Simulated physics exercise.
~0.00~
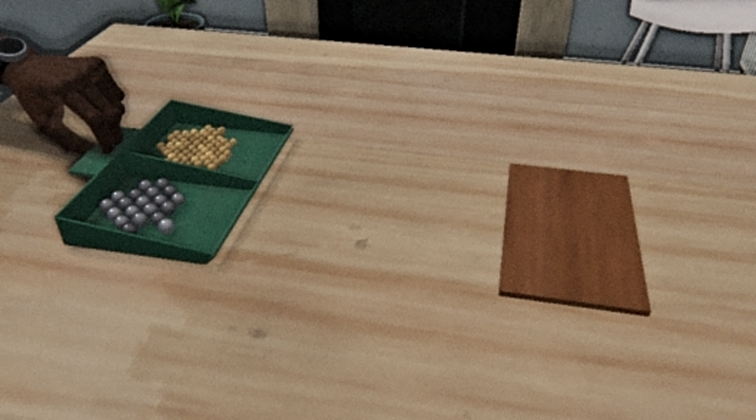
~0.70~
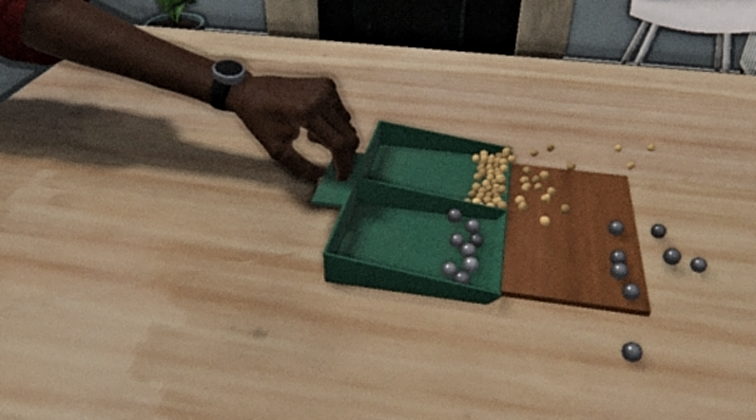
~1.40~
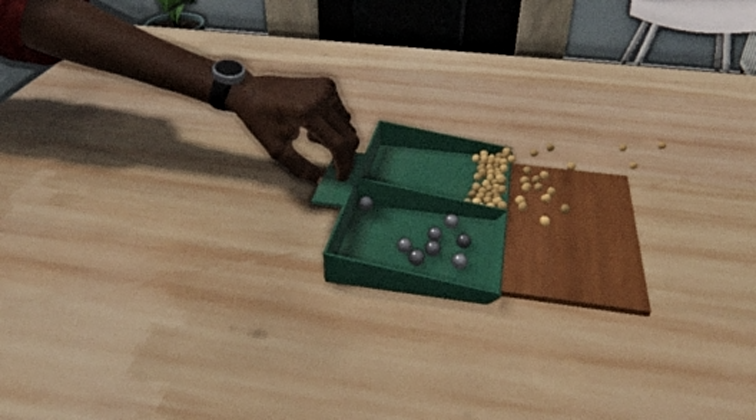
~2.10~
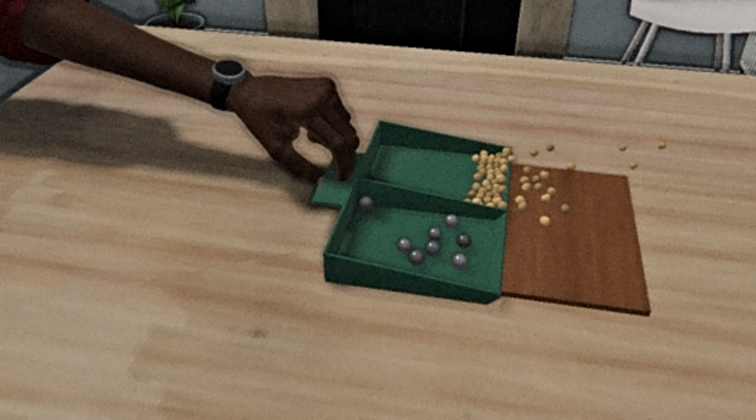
The video shows a hand sliding a green two-part tray of gray balls and small yellow beads right across a wooden table until it stops against a brown board, where some of both spill forward and a few gray balls remain scattered inside.
